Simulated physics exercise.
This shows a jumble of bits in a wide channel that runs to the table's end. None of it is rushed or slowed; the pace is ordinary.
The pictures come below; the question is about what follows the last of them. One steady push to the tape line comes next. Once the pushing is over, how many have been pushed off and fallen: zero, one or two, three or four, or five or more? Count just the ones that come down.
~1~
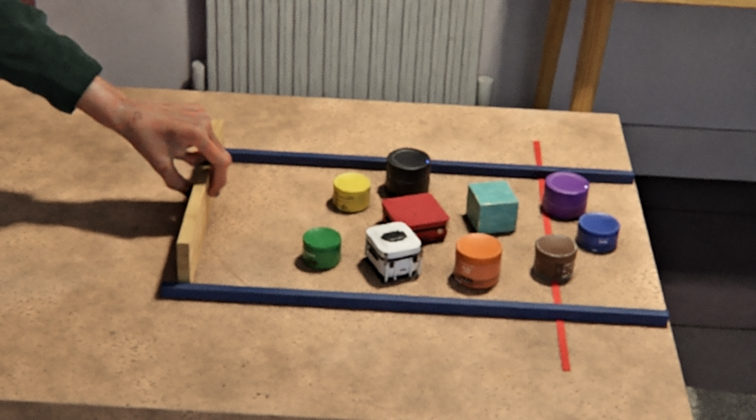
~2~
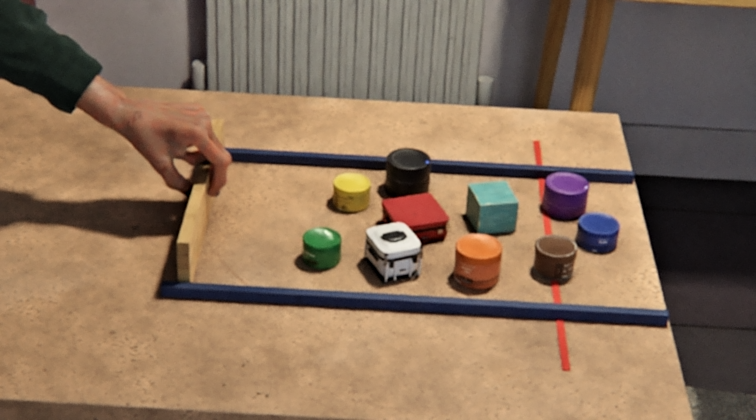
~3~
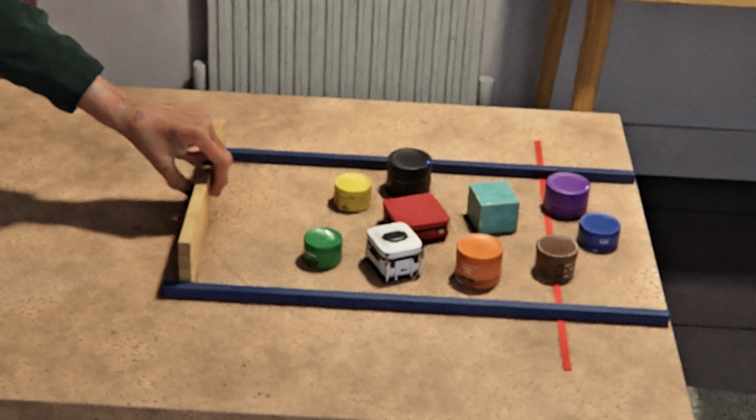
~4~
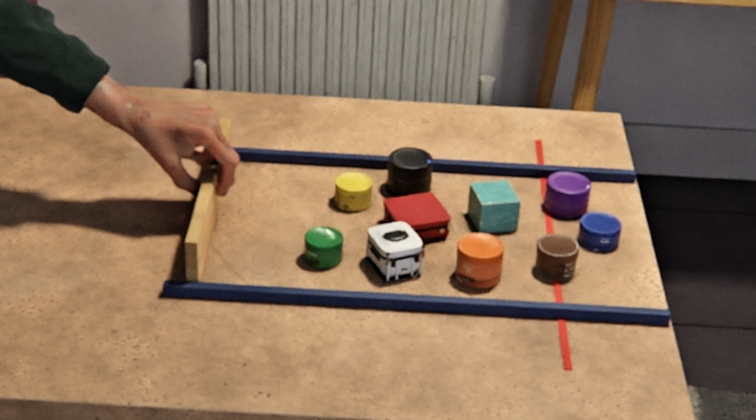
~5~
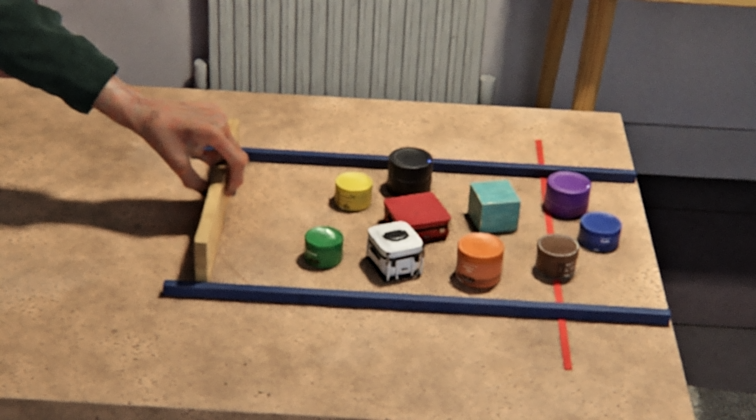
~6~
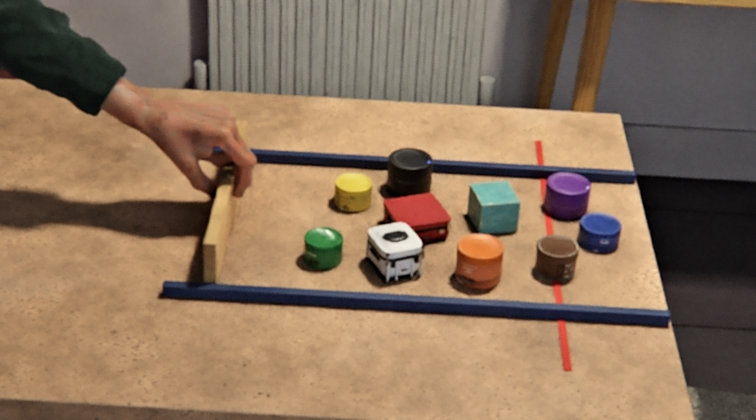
Zero have.
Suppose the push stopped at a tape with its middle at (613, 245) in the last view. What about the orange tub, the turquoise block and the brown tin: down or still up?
Going in order, the orange tub goes off the edge, then the turquoise block goes off the edge, then the brown tin goes off the edge.
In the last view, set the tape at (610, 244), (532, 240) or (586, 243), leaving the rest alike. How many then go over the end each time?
Try 1: 5; try 2: 0; try 3: 3.
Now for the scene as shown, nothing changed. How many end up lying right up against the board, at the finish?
It's 5 of them.
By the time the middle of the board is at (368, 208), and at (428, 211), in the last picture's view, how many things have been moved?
3 and 7.
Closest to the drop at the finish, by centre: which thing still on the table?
Orange tub.
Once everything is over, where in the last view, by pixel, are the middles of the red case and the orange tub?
(578, 236) and (647, 290), approximately.
Soon after, none off yet; blue tub at rest near (600, 232); purple lid at rest near (567, 196); brown tin at rest near (556, 258).
At rest, the number that fall off is zero.
